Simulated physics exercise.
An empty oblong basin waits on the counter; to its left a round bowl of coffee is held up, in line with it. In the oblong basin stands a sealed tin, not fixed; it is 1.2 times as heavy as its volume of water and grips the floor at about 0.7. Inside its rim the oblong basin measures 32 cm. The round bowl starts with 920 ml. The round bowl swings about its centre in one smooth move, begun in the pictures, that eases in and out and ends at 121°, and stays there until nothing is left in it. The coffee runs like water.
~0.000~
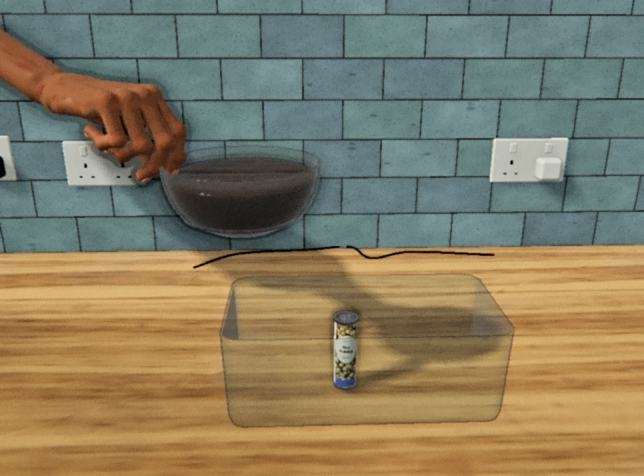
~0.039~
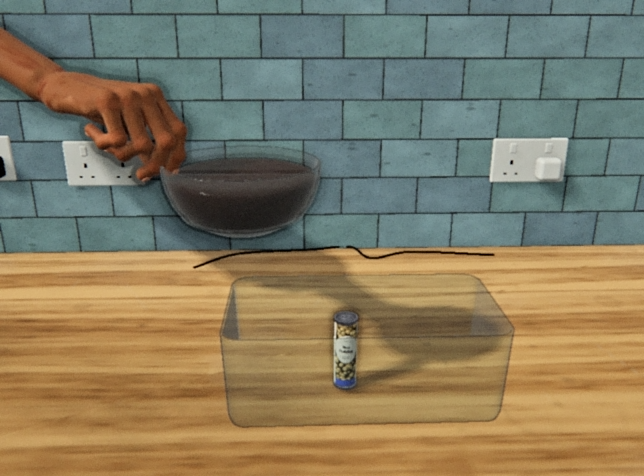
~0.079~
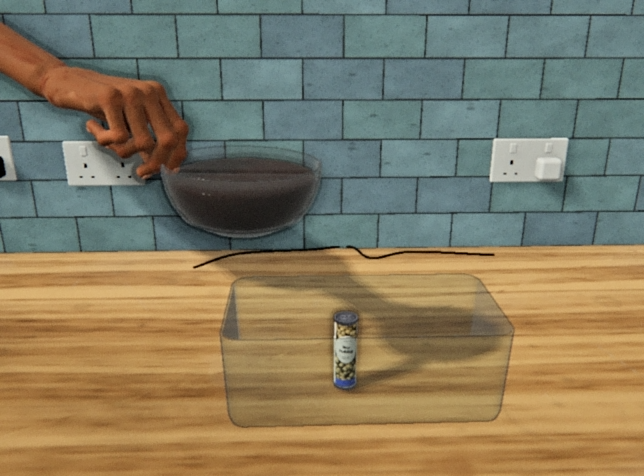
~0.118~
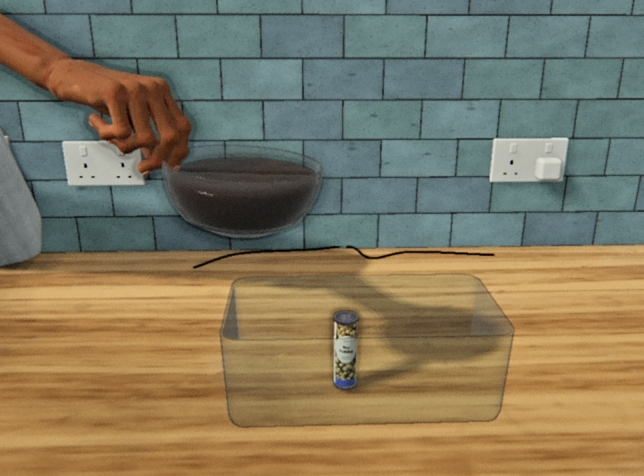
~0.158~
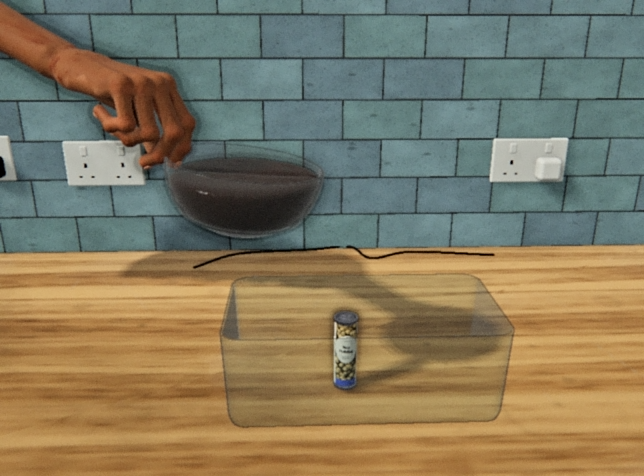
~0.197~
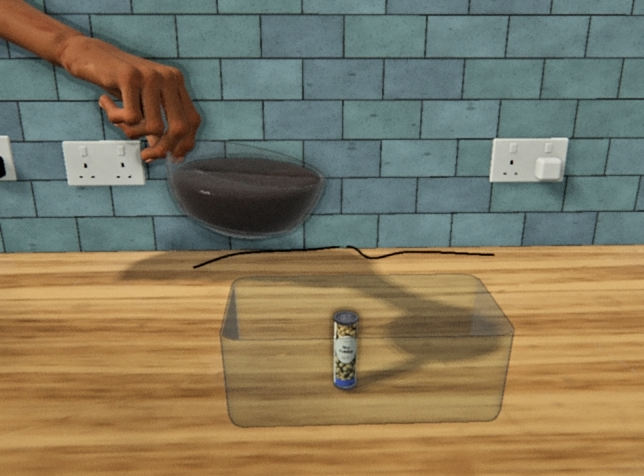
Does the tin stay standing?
The tin stays up.
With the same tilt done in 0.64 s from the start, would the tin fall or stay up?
The tin goes over.
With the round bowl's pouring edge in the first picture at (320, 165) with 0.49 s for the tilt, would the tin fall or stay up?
Then it topples.
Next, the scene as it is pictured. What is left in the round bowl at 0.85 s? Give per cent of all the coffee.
About 0 per cent.
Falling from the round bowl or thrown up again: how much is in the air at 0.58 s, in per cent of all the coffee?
About 44 per cent.
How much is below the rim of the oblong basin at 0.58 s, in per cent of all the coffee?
Some 28 per cent.
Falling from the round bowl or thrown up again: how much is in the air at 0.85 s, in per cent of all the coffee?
About 2 per cent.
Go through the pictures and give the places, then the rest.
The first frame shows tilt 0°; pouring edge (319, 163); surface from (168, 174) to (316, 173); the oblong basin's rim runs from (227, 307) to (495, 303); the tin's top is at (346, 320).
The second frame shows tilt 0°; pouring edge (320, 164); surface from (168, 174) to (317, 173).
The third frame shows tilt 2°; pouring edge (320, 166); surface from (169, 173) to (317, 174).
The fourth frame shows tilt 4°; pouring edge (322, 169); surface from (170, 172) to (317, 176).
The fifth frame shows tilt 8°; pouring edge (323, 174); surface from (171, 171) to (320, 177).
The sixth frame shows tilt 12°; pouring edge (324, 179); surface from (173, 170) to (321, 178).
By 0.58 s the tilt is 79° and 28 per cent is still to pour; the tin stands where it began.
By 0.85 s the tilt is 117° and 0 per cent is still to pour; the tin stands where it began.
By 1.14 s the tilt is 121° and 0 per cent is still to pour; the tin stands where it began.
By 1.46 s the tilt is 121° and 0 per cent is still to pour; the tin stands where it began.
At rest the tin stands where it began.
